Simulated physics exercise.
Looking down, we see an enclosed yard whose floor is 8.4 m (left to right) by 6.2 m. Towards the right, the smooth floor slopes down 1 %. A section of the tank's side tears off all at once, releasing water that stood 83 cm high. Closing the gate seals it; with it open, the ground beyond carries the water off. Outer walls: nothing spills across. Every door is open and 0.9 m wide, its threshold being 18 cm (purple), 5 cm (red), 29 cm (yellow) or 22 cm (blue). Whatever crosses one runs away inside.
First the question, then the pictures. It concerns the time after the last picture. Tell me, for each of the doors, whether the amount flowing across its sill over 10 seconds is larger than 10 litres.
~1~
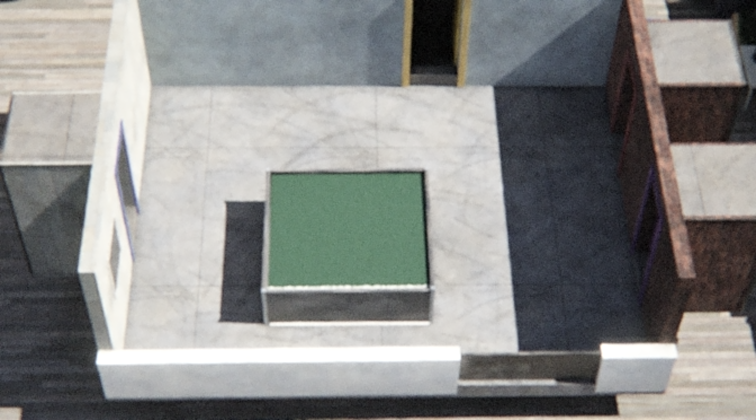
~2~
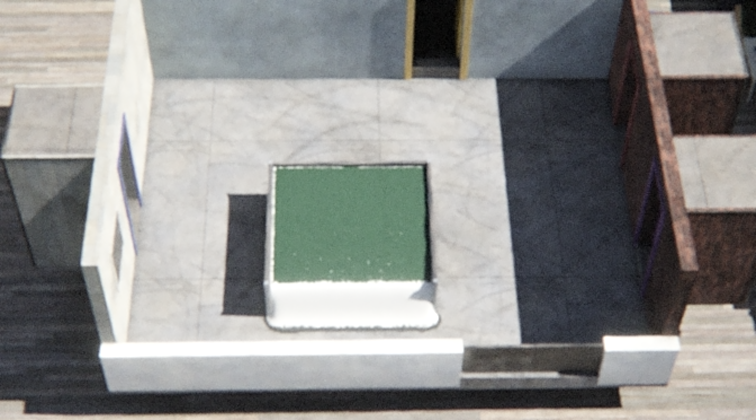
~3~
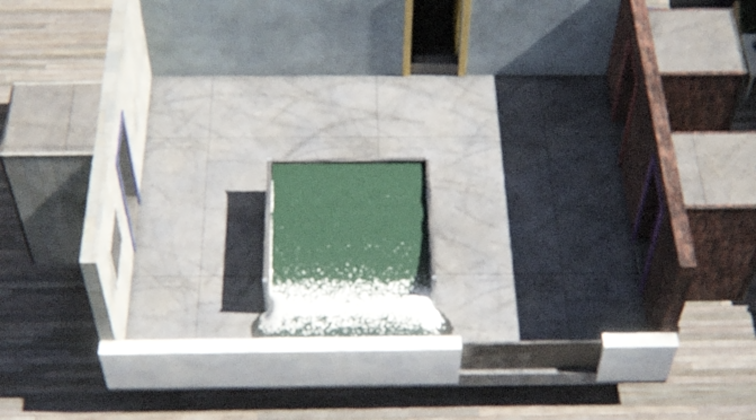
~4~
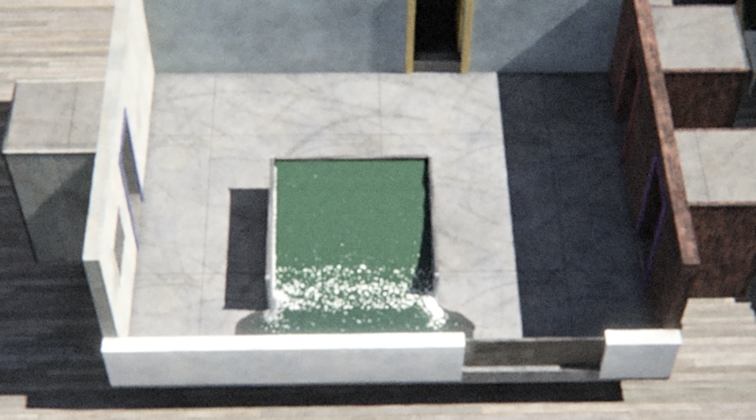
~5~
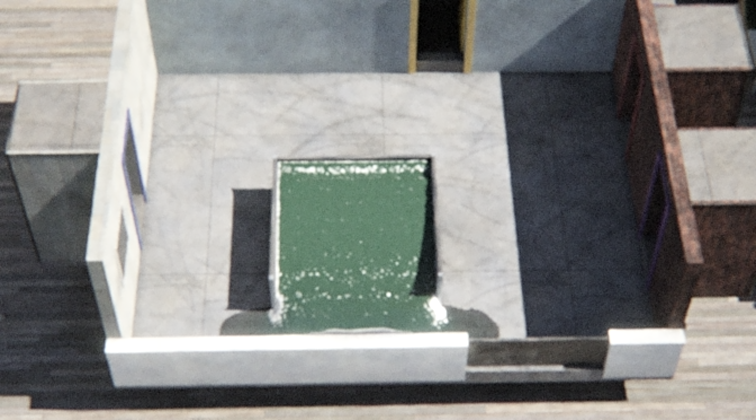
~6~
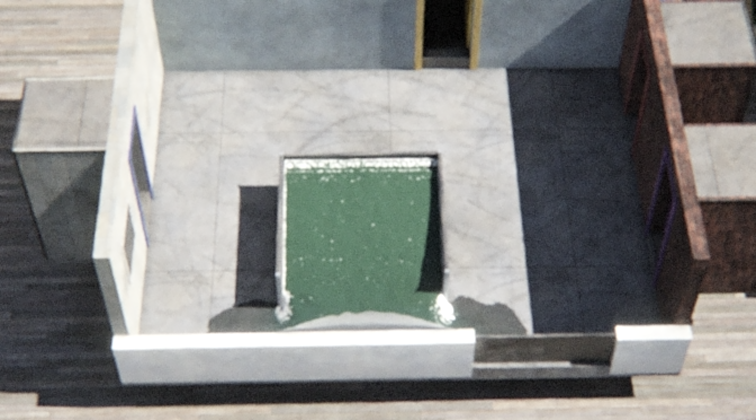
In the end purple door: Past the set amount. Red door: Past the set amount. Yellow door: Under the set amount. Blue door: Under the set amount.
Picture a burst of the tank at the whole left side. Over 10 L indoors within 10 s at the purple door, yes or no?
Against that limit: Purple under.
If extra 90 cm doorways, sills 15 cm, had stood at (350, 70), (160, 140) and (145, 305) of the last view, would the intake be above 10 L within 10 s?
Note, doorways in listed order: Stays short, stays short, goes beyond.
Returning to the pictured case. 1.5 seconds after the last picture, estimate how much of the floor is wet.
Near 35 per cent is wet.
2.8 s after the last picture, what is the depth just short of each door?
In cm: Purple 26, red 7, yellow 0, blue 13.
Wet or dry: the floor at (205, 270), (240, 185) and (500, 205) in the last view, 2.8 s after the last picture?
First spot submerged, second submerged, third not yet wet.
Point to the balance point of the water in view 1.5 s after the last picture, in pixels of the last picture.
About (368, 293).
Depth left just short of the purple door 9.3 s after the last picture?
It comes to near 14.5 cm.
Then, 0.7 s after the last picture water covers 20 % of the floor and is deepest (65 cm) near (376, 356); purple door not reached, red door not reached, yellow door not reached, blue door not reached.
Then, 1.5 s after the last picture water covers 35 % of the floor and is deepest (52 cm) near (137, 359); purple door 28 cm at the sill, 1 L in, red door not reached, yellow door not reached, blue door 11 cm at the sill, 0 L in.
Then, 2.8 s after the last picture water covers 60 % of the floor and is deepest (34 cm) near (659, 352); purple door 26 cm at the sill, 53 L in, red door 7 cm at the sill, 0 L in, yellow door not reached, blue door 13 cm at the sill, 0 L in.
Then, 5.3 s after the last picture water covers 90 % of the floor and is deepest (26 cm) near (428, 72); purple door 14 cm at the sill, 68 L in, red door 7 cm at the sill, 7 L in, yellow door 20 cm at the sill, 0 L in, blue door 7 cm at the sill, 0 L in.
Then, 9.3 s after the last picture water covers 100 % of the floor and is deepest (20 cm) near (659, 352); purple door 14 cm at the sill, 69 L in, red door 13 cm at the sill, 43 L in, yellow door 15 cm at the sill, 0 L in, blue door 4 cm at the sill, 0 L in.
